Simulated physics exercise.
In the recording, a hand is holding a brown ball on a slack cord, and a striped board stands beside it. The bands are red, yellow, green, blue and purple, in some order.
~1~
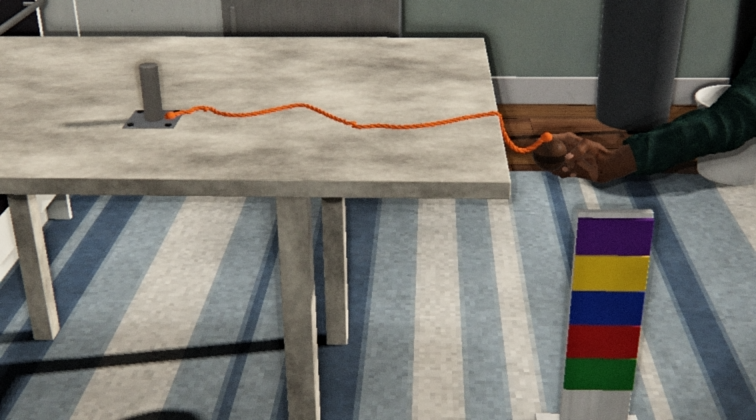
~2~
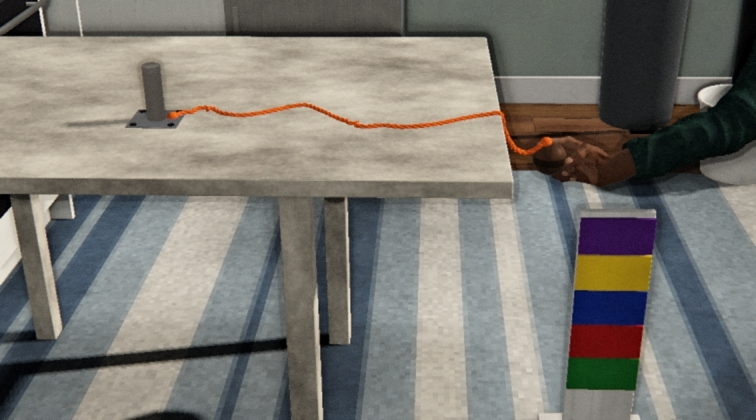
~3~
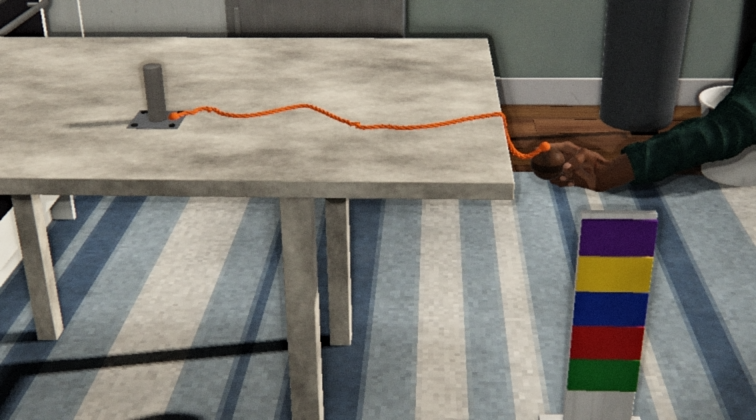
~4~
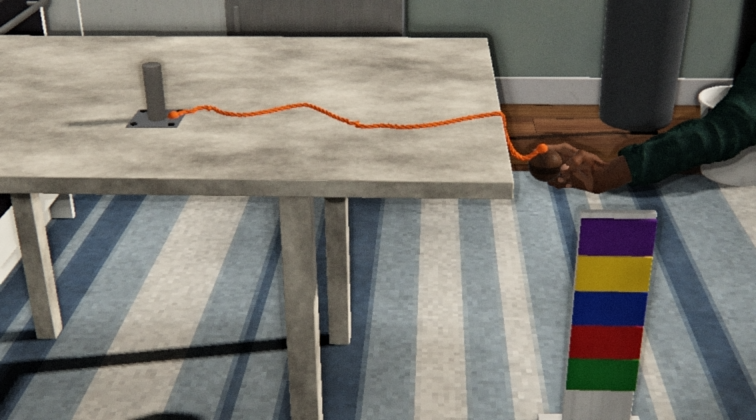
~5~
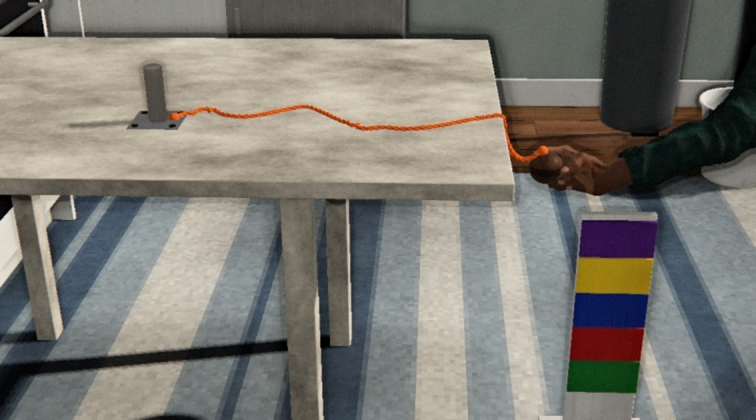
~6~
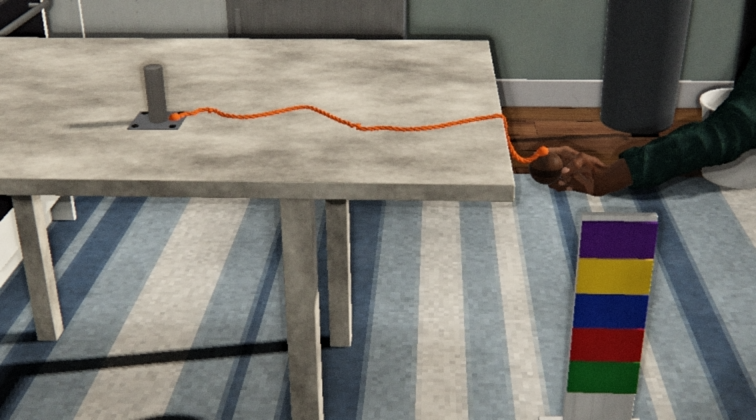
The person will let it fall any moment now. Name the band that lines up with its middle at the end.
It lines up with yellow.
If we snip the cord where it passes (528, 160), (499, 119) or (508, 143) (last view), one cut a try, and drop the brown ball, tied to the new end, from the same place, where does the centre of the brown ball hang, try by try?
The pixels are (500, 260) for the first, (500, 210) for the second and (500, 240) for the third.
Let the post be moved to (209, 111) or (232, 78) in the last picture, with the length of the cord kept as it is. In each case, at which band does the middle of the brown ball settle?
Trial 1 - blue; trial 2 - blue.
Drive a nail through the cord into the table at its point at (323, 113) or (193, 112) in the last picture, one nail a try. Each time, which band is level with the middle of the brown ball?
First try purple, second try yellow.
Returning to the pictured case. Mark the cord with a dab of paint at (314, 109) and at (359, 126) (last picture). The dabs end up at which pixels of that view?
End: (355, 118) and then (426, 117).
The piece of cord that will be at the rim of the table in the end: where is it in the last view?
(429, 128), give or take.
Soon after, ball near (482, 275); level with yellow.
After that, ball near (505, 279); level with yellow.
In the end, ball near (498, 279); level with yellow. At yellow.
